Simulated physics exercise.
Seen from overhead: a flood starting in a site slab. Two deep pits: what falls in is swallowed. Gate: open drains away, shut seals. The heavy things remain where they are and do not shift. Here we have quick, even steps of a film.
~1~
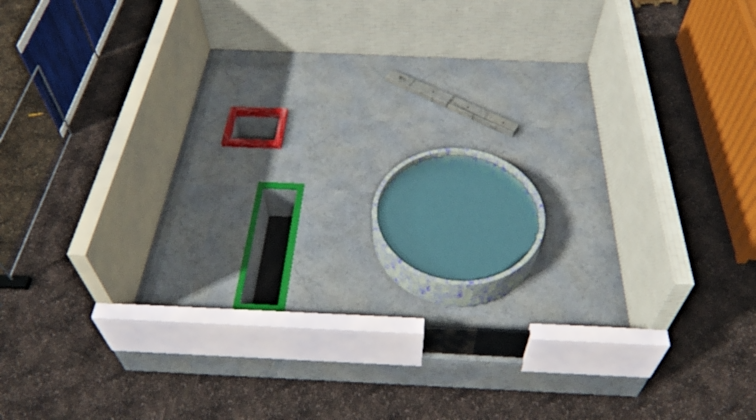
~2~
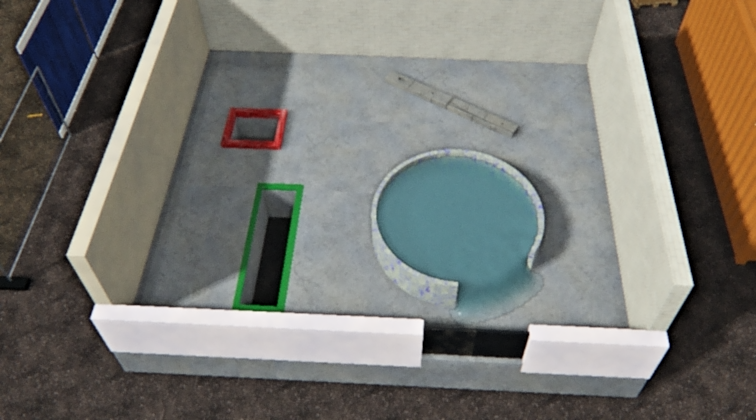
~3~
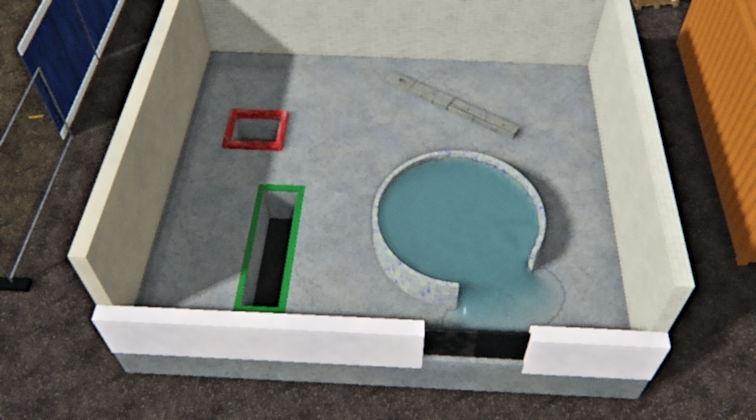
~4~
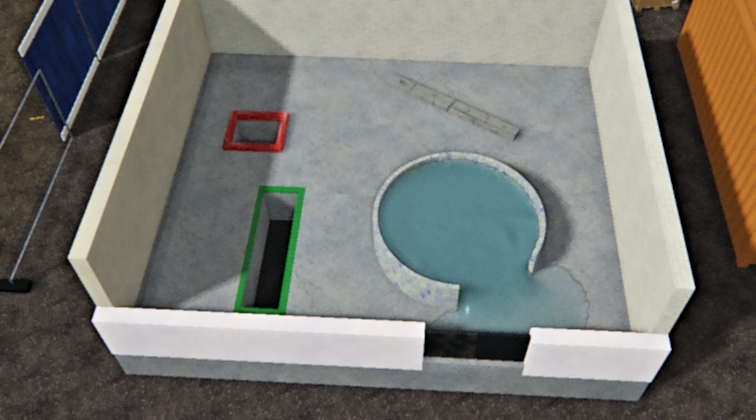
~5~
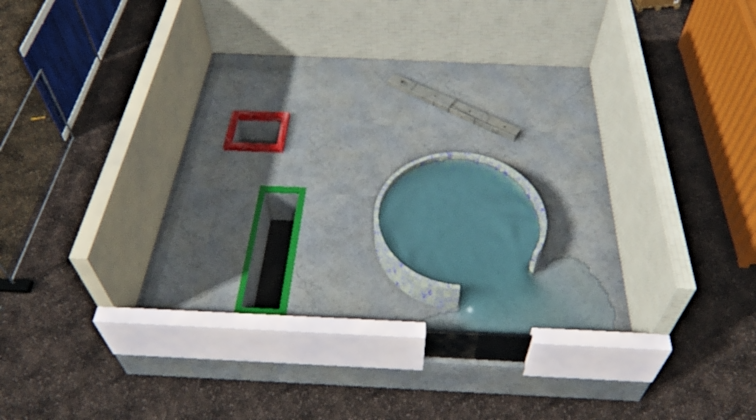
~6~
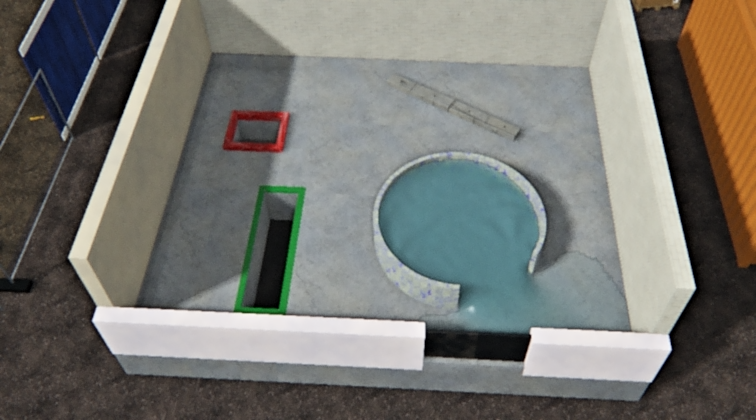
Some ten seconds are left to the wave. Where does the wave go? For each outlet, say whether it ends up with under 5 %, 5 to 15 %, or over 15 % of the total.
The gate carries off next to nothing - beneath five per cent; the green pit carries off some - in the five to fifteen per cent range; the red pit carries off next to nothing - beneath five per cent.
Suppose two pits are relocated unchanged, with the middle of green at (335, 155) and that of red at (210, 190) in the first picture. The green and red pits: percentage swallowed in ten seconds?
Per cent, approx.: Green 6, red 0.
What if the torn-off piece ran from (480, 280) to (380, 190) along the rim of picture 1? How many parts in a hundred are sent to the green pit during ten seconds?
Roughly 55 per cent goes to the green pit.
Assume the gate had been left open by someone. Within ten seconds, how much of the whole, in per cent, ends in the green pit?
The green pit gets 0 per cent.
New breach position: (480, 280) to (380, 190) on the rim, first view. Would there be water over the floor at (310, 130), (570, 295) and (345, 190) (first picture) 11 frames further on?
Point 1: Unwetted; point 2: Inundated; point 3: Unwetted.
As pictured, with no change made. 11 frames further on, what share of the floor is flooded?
I'd say 20 per cent.
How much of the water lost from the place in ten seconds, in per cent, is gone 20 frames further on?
Estimate: Some 25 %.
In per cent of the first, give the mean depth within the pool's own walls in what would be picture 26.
46 percent or so.
A moment on, water covers 10 % of the floor; the gate 0 %, the green pit 0 %, the red pit 0 %.
Next, water covers 20 % of the floor; the gate 0 %, the green pit 0 %, the red pit 0 %.
Then, water covers 45 % of the floor; the gate 0 %, the green pit 3 %, the red pit 0 %.
Later, water covers 60 % of the floor; the gate 0 %, the green pit 7 %, the red pit 0 %.
In the end, water covers 85 % of the floor; the gate 0 %, the green pit 12 %, the red pit 0 %.
